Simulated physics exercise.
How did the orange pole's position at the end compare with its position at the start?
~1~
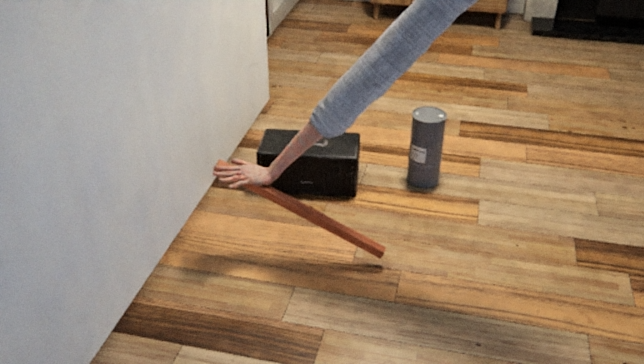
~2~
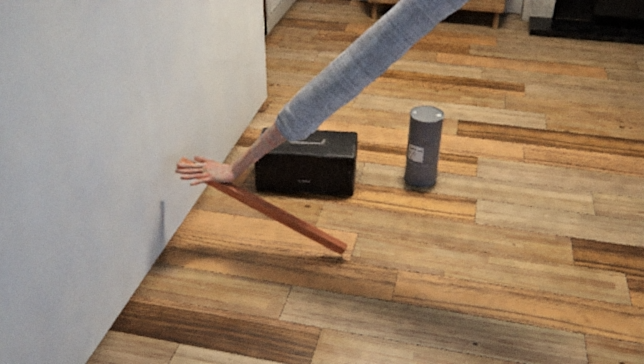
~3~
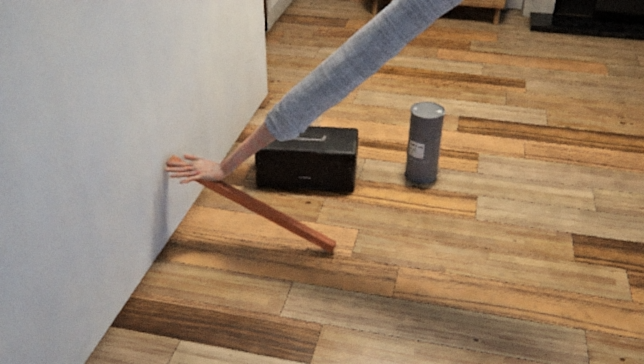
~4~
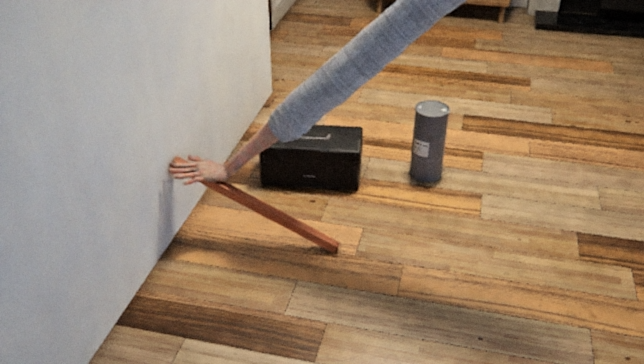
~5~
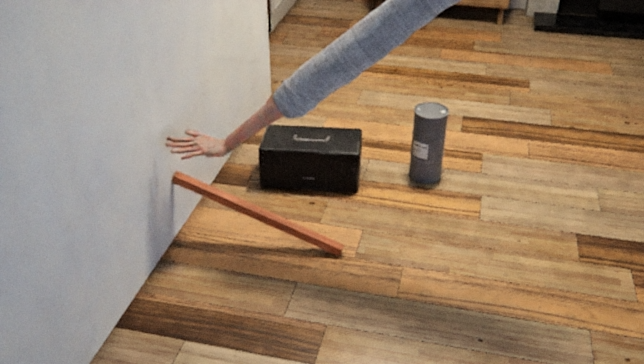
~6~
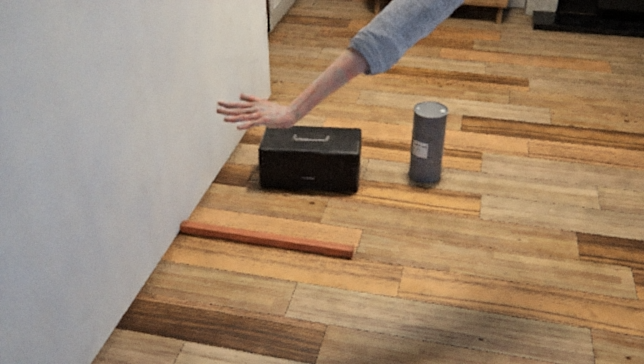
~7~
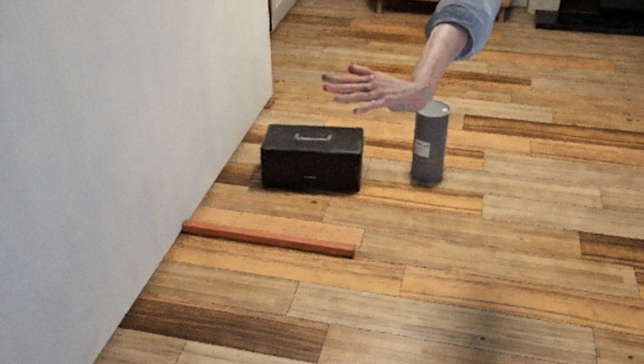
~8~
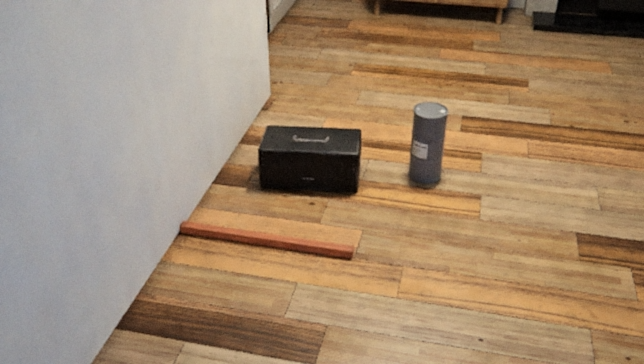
At the start the orange pole was held at a slant with its upper end raised under the hand. By the end it lay flat on the floor, a little lower and further left in view, with one end at the base of the wall.
